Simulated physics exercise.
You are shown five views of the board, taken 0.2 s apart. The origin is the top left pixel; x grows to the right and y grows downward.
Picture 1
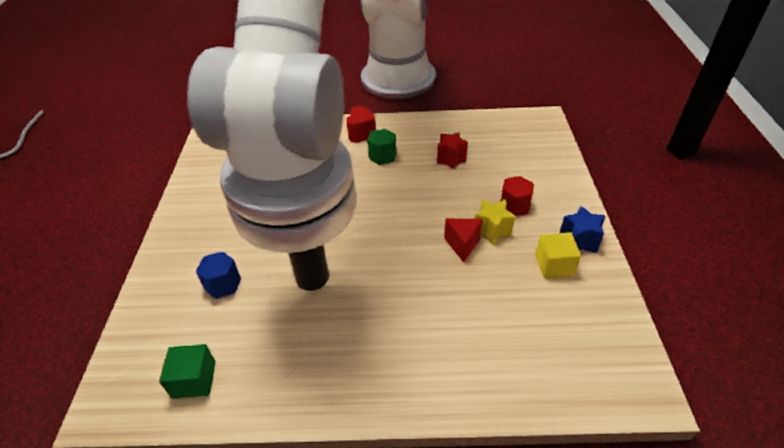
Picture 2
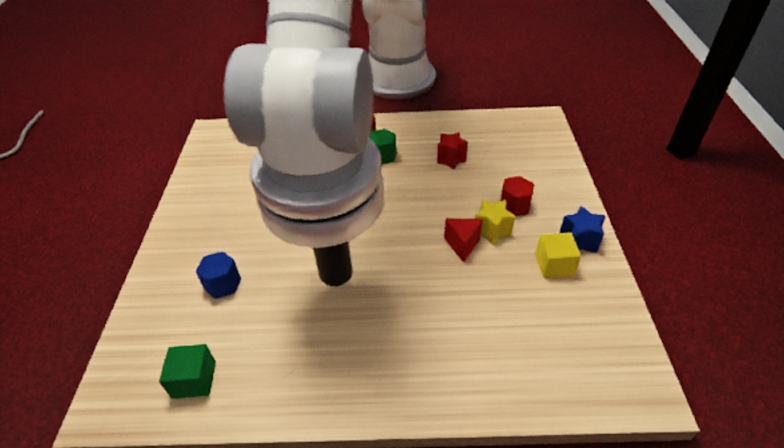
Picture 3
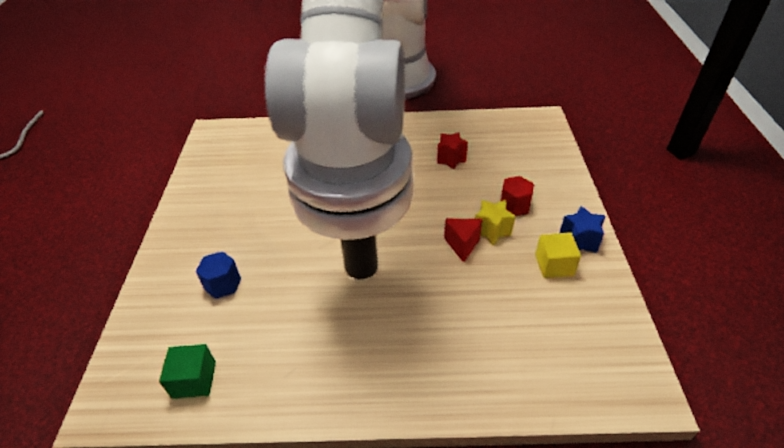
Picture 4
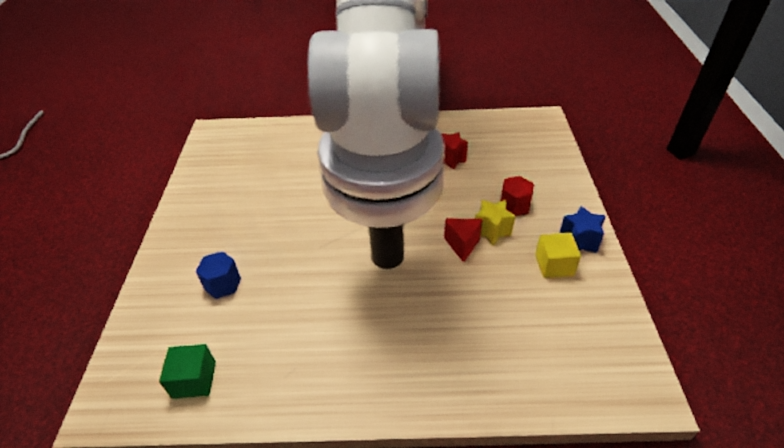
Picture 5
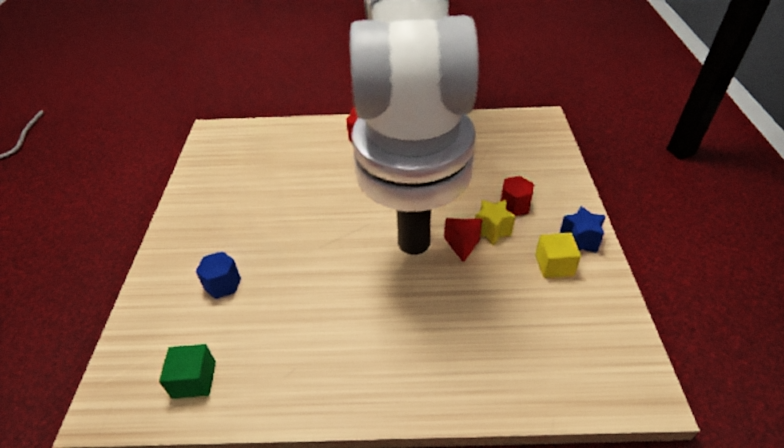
The robot arm moves its black rod steadily right across the board, nearing the red triangular block.
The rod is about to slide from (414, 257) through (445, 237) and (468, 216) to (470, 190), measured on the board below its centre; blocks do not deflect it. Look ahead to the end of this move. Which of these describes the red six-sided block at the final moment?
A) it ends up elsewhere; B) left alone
(B)
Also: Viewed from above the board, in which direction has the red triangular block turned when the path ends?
The twist is clockwise.
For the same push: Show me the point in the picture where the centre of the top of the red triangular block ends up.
It comes to (485, 219).
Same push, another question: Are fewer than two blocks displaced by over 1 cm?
Answer: No.
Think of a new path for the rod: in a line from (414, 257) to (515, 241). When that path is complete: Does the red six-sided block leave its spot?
It seems so.
The first path, step by step. One third of the way, rod (446, 223); red triangular block (473, 223), turned 35° clockwise.
Two thirds of the way, rod (470, 201); red triangular block (485, 219), turned 60° clockwise; yellow star-shaped block (506, 206), turned 25° clockwise.
At the end, rod (472, 176); red triangular block (485, 219), turned 60° clockwise; yellow star-shaped block (506, 206), turned 25° clockwise; red six-sided block in place.
